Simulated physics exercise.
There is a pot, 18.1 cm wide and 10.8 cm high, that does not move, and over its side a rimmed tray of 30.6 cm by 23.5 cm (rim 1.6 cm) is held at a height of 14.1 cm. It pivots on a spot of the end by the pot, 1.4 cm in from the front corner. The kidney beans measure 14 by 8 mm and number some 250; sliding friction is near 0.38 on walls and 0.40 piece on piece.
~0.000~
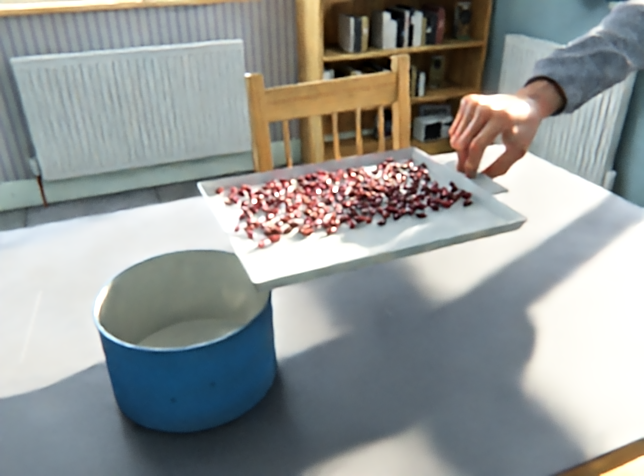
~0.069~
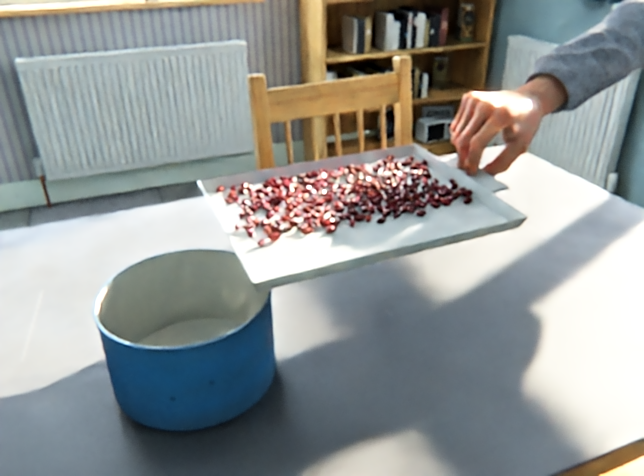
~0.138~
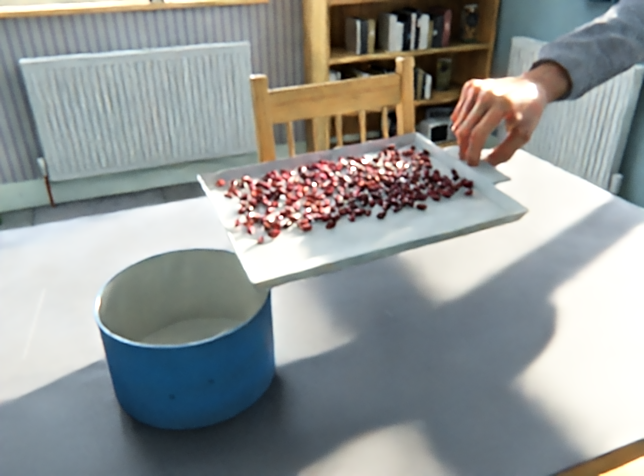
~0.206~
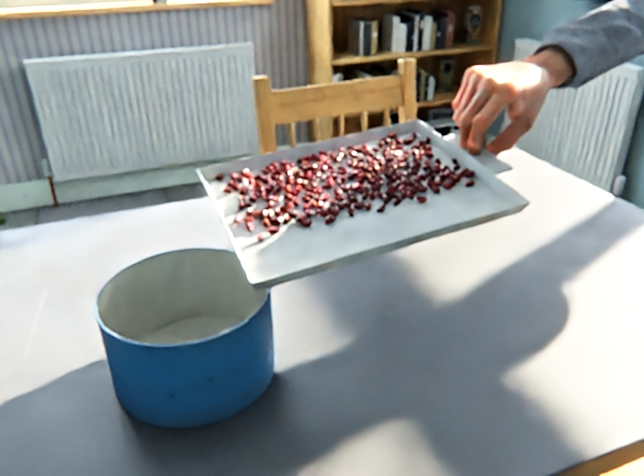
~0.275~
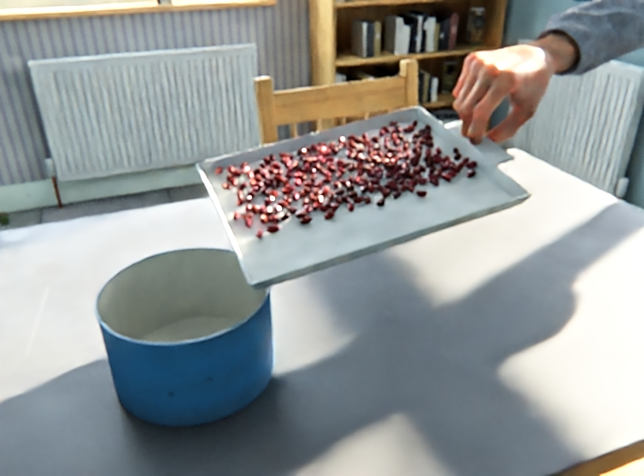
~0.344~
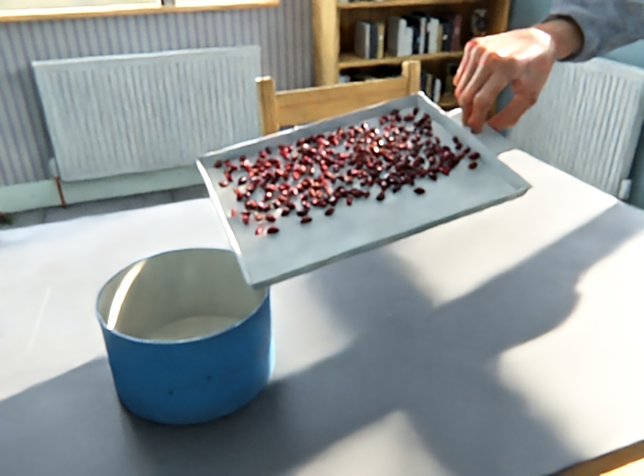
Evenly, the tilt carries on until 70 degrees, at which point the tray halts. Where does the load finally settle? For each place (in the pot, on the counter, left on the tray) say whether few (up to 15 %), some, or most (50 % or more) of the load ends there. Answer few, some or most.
Pot: Some; counter: Most; tray: Few.
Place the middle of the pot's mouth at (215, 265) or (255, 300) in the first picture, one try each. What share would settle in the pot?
Roughly 0 and 90 percent.
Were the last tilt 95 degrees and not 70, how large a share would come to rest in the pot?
Roughly 25 %.
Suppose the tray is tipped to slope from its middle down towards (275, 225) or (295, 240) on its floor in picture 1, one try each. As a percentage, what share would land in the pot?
I'd put it at roughly 40 per cent for the first tilt and roughly 65 per cent for the second.
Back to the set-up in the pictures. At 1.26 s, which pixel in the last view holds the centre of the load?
Around (250, 278).
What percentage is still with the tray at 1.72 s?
About 15% of the load.
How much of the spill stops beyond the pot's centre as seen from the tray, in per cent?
About 30 per cent.
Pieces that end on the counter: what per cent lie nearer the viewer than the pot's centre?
100 %.
Then, at 0.90 s, tilt 41 degrees; the tray holds 100 %, the pot 0 %.
Then, at 1.26 s, tilt 58 degrees; the tray holds 55 %, the pot 10 %.
After 1.72 s, tilt 70 degrees; the tray holds 15 %, the pot 25 %.
In the end, at 3.0 s, pot 25 %, counter 70 %, tray 5 %.
